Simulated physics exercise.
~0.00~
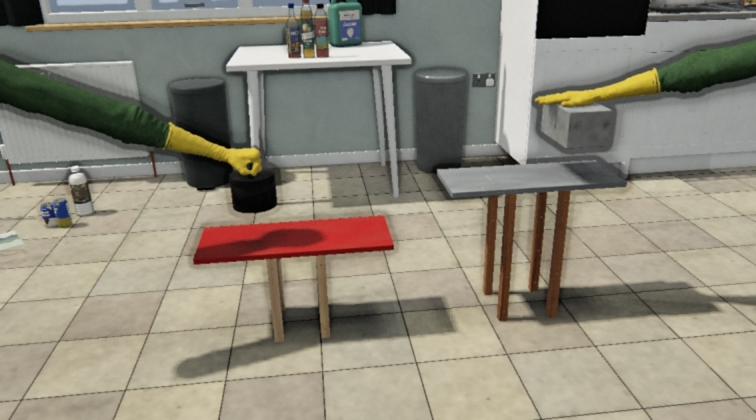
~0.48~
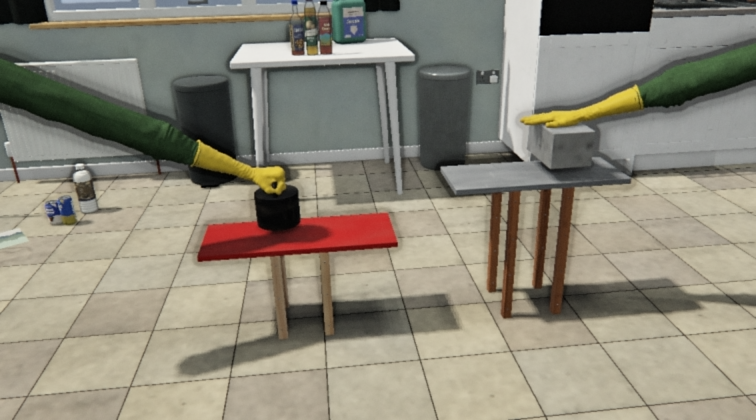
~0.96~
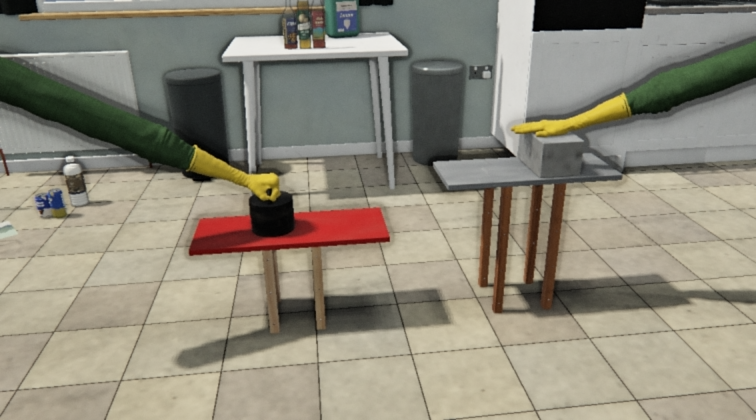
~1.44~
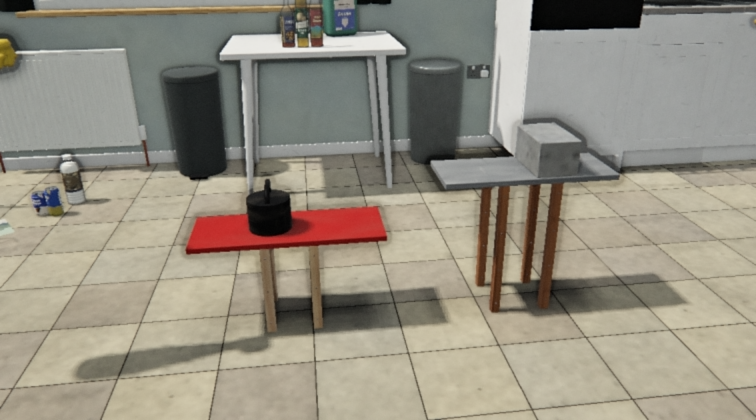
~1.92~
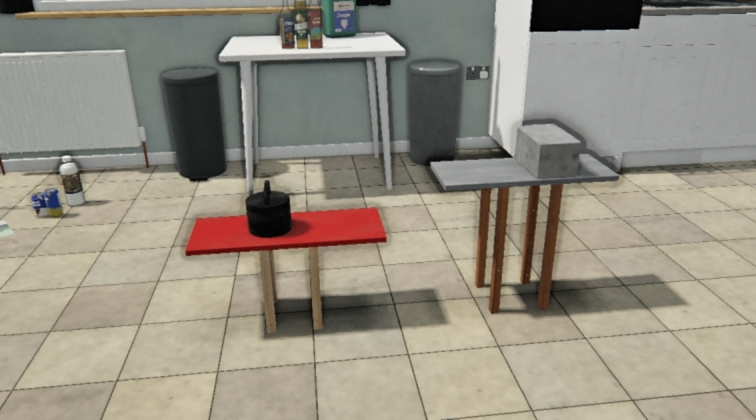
A low red table stands at left and a taller grey-topped stand with brown legs at right on a pale tiled kitchen floor, seen from the front by a slightly swaying camera. Behind them are a white table holding bottles, two dark bins and a radiator. Two green-sleeved arms in yellow gloves reach in from either side, one lowering a round black object with a knob onto the red table, the other setting a grey block on the stand. The hands let go and draw away. Both tables stay upright and level, with the objects resting on top.
